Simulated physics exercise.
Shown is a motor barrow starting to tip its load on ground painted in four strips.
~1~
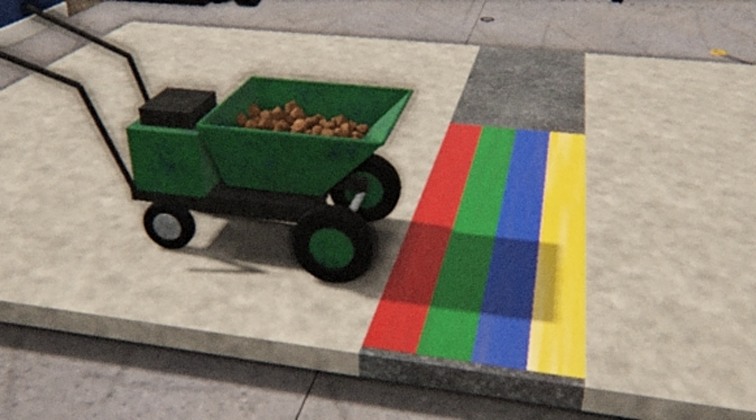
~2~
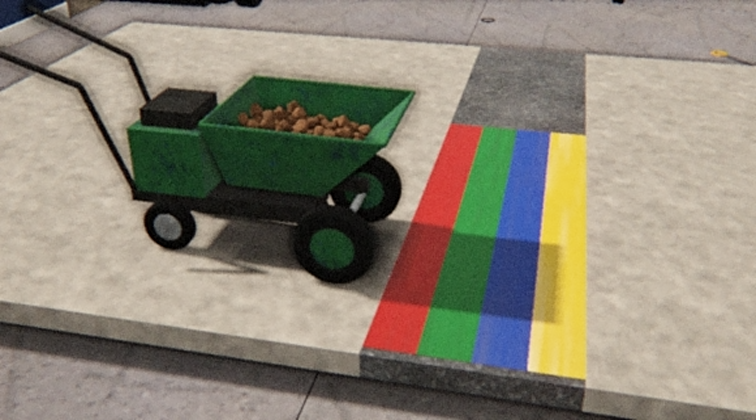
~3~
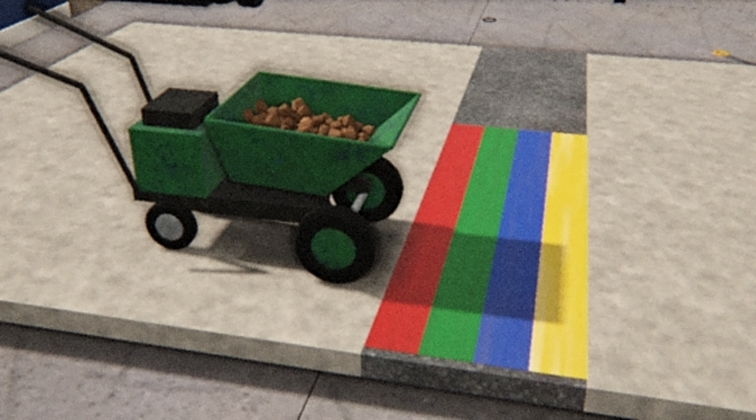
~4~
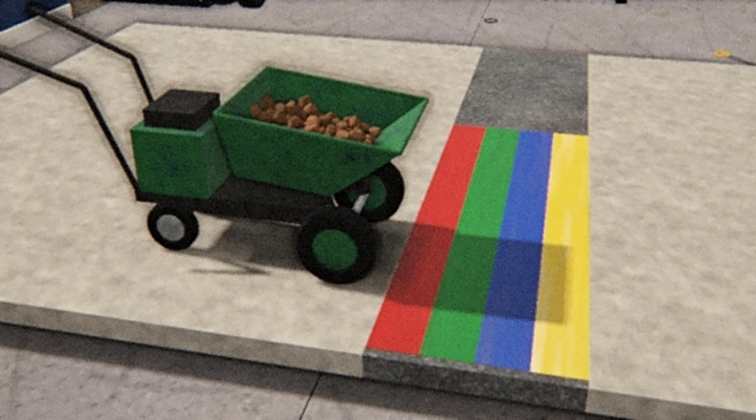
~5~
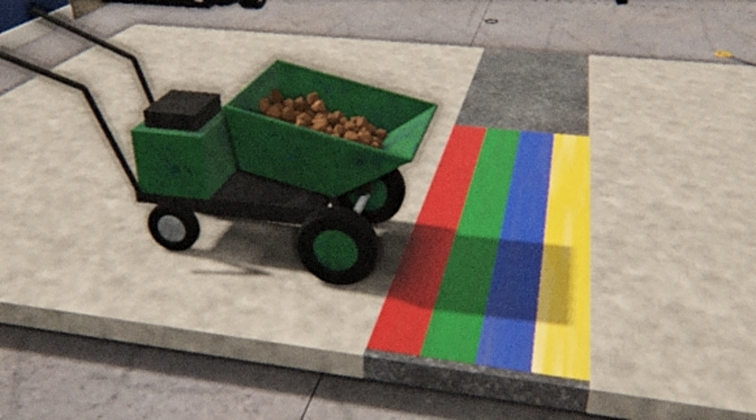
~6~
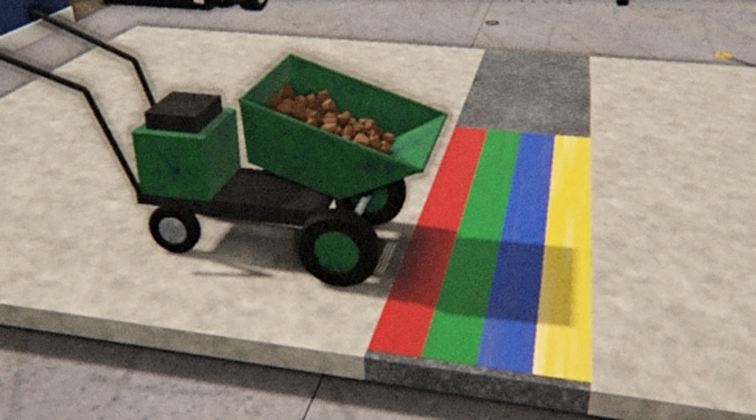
Green motor barrow loaded with brown clods gradually tilting its skip forward to the right beside red, green, blue and yellow strips.
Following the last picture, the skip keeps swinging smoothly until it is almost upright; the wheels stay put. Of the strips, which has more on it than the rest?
I would say the blue one.
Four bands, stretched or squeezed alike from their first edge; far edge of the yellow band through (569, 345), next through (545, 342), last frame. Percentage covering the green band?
I'd put it at some 10 % for the first and some 0 % for the second.
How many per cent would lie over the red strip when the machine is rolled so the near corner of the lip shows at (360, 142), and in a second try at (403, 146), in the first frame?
Roughly 0 per cent, then roughly 0 per cent.
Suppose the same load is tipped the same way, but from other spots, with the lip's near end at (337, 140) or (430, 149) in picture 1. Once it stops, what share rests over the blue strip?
The shares come out close to 20 and 20 per cent, in that order.
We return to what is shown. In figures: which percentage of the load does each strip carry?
Approximate shares - red strip 0, green strip 20, blue strip 40, yellow strip 20.
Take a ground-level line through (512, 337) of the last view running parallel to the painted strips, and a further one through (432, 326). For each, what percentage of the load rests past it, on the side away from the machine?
Around 50 in a hundred for the first, 90 in a hundred for the second.
Shortly afterwards, skip tipped steeply; the whole lot in the skip.
Next, skip tipped steeply; the bulk in the skip; a little over the green strip; a little over the blue strip.
Some moments later, skip tipped right over; a little in the skip; near a quarter over the green strip; near a third over the blue strip; near a quarter over the yellow strip; a little off the paint.
In the end, skip tipped right over; a little in the skip; none at all over the red strip; near a quarter over the green strip; near a third over the blue strip; near a quarter over the yellow strip; a little off the paint.
